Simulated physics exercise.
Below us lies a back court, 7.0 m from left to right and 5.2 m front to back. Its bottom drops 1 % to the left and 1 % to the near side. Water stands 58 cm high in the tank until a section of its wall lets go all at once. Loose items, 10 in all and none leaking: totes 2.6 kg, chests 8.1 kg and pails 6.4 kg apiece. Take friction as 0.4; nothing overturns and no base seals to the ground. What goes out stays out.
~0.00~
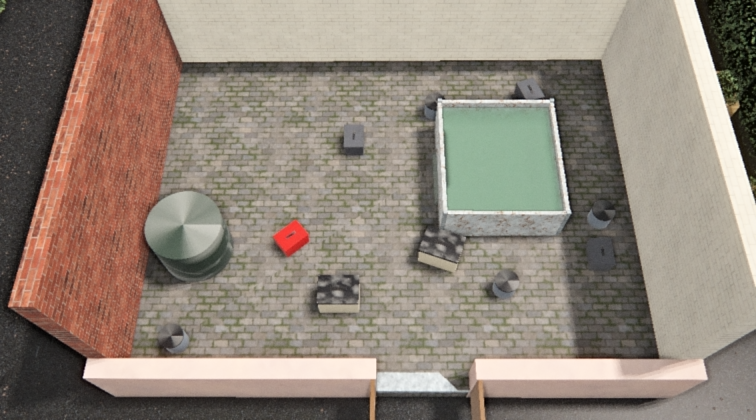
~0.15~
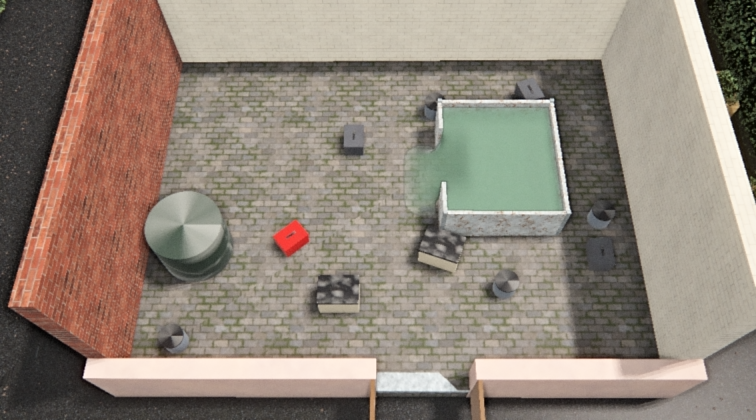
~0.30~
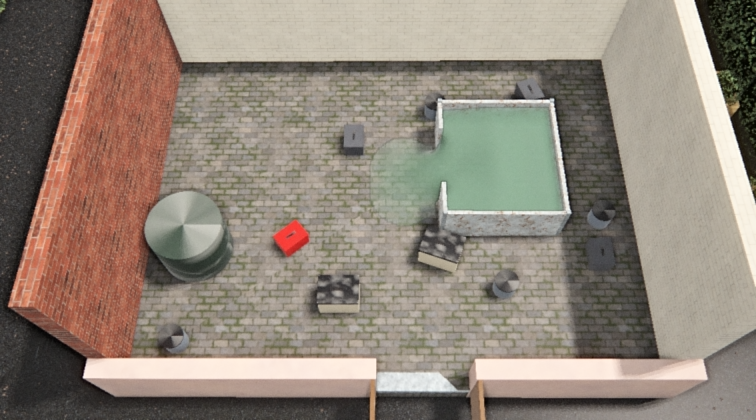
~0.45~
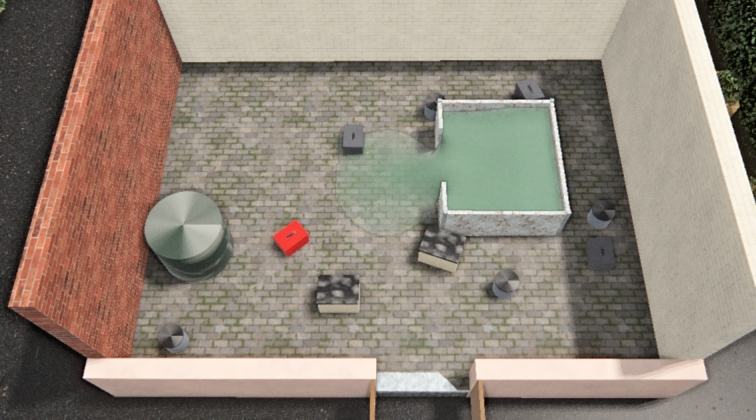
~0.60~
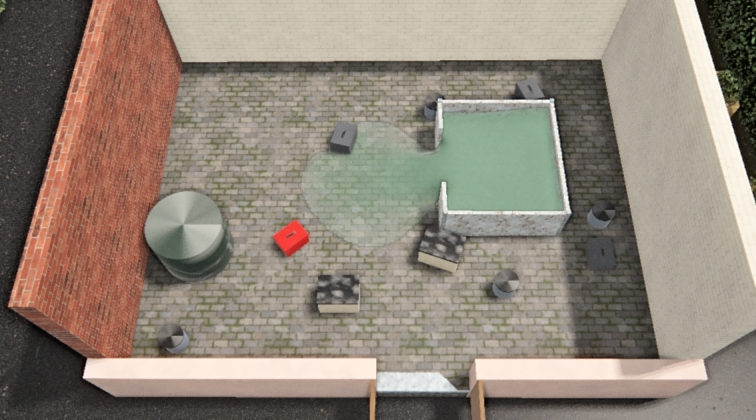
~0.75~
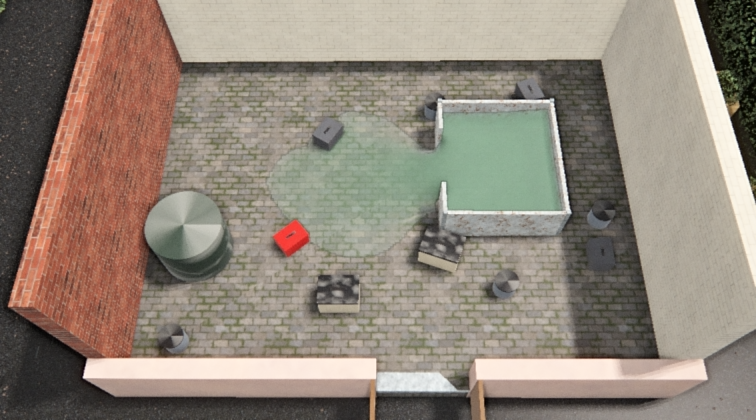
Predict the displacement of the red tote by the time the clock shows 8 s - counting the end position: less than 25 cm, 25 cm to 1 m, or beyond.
Red tote ends far away.
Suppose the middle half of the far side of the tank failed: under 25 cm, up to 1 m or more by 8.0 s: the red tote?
Then the red tote moves a short way.
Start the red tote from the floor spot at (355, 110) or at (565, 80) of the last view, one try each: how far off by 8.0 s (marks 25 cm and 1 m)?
In that order: It ends far away; it stays put.
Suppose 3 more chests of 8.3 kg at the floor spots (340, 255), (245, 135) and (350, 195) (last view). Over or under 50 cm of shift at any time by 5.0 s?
In that order: Past it, over, past it.
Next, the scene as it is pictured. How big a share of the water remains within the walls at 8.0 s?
Some 98 per cent remains.
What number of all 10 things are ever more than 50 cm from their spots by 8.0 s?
I count 4.
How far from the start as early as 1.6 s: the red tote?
Roughly 100 cm by then.
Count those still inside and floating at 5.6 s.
3 of them.
After 1.6 s the red tote is near (224, 278), 1.1 m from its start, afloat; 0 of 10 are out; 1 afloat.
After 3.6 s the red tote is near (174, 289), 1.7 m from its start, afloat; 0 of 10 are out; 3 afloat.
After 5.6 s the red tote is near (198, 307), 1.6 m from its start, afloat; 0 of 10 are out; 3 afloat.
After 8.0 s the red tote is near (266, 335), 1.5 m from its start, afloat; 0 of 10 are out; 3 afloat.
